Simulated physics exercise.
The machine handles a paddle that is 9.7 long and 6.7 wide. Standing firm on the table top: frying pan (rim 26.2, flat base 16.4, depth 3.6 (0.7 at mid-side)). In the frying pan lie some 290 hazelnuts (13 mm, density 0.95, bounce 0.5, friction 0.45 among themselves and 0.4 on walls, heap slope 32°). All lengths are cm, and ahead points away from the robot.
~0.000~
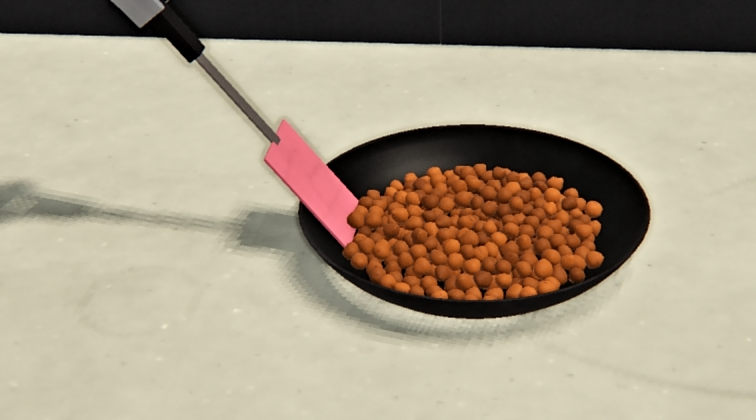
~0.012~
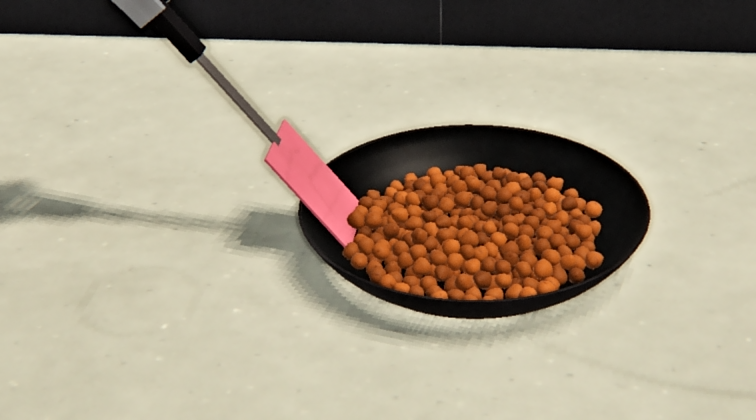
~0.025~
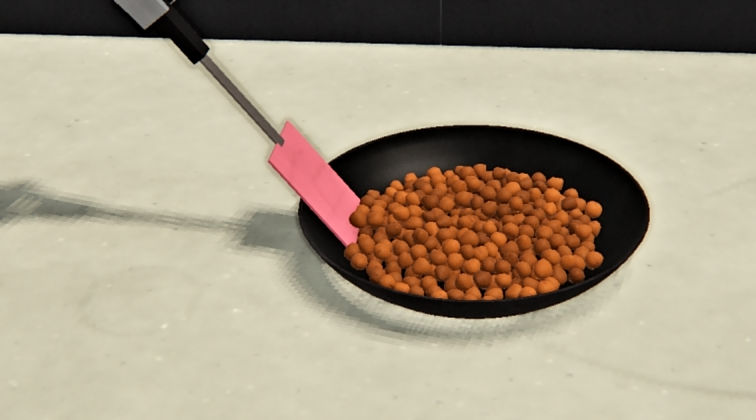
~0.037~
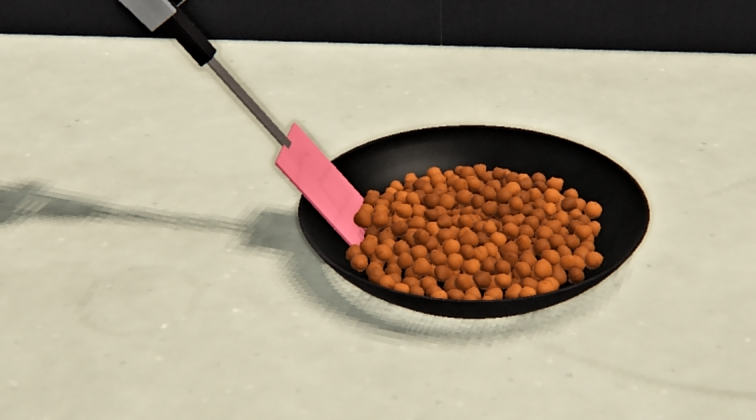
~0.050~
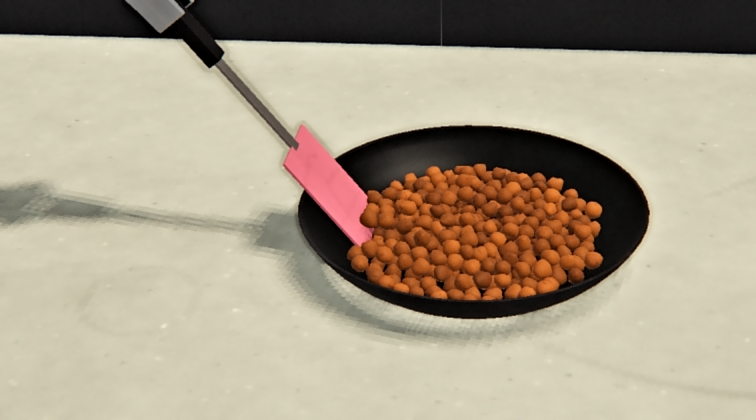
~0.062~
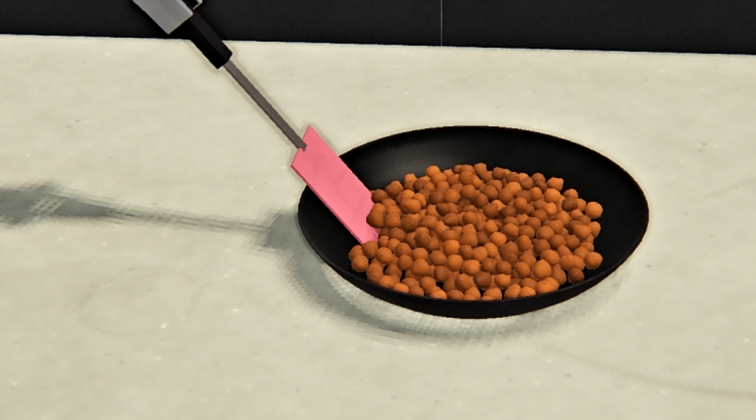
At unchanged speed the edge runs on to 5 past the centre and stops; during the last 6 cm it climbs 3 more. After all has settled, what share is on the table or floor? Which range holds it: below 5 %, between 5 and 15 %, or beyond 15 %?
The range below 5 %.
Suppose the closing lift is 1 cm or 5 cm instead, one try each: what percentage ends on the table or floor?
Result: Approx. 0 % and 0 %, one try each.
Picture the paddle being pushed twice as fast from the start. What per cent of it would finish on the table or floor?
About 10 per cent.
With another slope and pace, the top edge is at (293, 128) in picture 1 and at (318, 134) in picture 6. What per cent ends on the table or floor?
My guess would be close to 0 per cent.
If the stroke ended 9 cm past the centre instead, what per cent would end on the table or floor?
Result: Approx. 10 %.
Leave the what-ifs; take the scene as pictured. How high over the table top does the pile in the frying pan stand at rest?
Top of the heap: Roughly 4.5 cm above the table top.
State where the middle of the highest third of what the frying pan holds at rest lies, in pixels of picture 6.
Pixel estimate: About (561, 222).
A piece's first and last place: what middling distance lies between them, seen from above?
Level distance of roughly 2 cm.
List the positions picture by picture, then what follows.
The first picture shows the paddle top edge at (274, 139), sloping 52°; upper third of the load around (471, 223), from x 355 to 595, top at y 170; 293 in the frying pan.
The second picture shows the paddle top edge at (275, 139), sloping 52°; upper third of the load around (471, 223), from x 355 to 595, top at y 170.
The third picture shows the paddle top edge at (278, 140), sloping 52°; upper third of the load around (471, 223), from x 355 to 595, top at y 170.
The fourth picture shows the paddle top edge at (285, 142), sloping 52°; upper third of the load around (468, 221), from x 355 to 595, top at y 170.
The fifth picture shows the paddle top edge at (293, 144), sloping 52°; upper third of the load around (467, 221), from x 355 to 595, top at y 170.
The sixth picture shows the paddle top edge at (300, 145), sloping 52°; upper third of the load around (467, 221), from x 360 to 595, top at y 170; 293 in the frying pan.
After 0.15 s, sloping 52°, highest piece 4 above the table; 293 in the frying pan.
After 0.24 s, sloping 52°, highest piece 6 above the table; 293 in the frying pan.
After 0.49 s, sloping 52°, highest piece 4 above the table; 293 in the frying pan.
After 1.54 s, sloping 52°, highest piece 4 above the table; 293 in the frying pan.
In the end, 293 in the frying pan. That is 0 % on the table or floor.
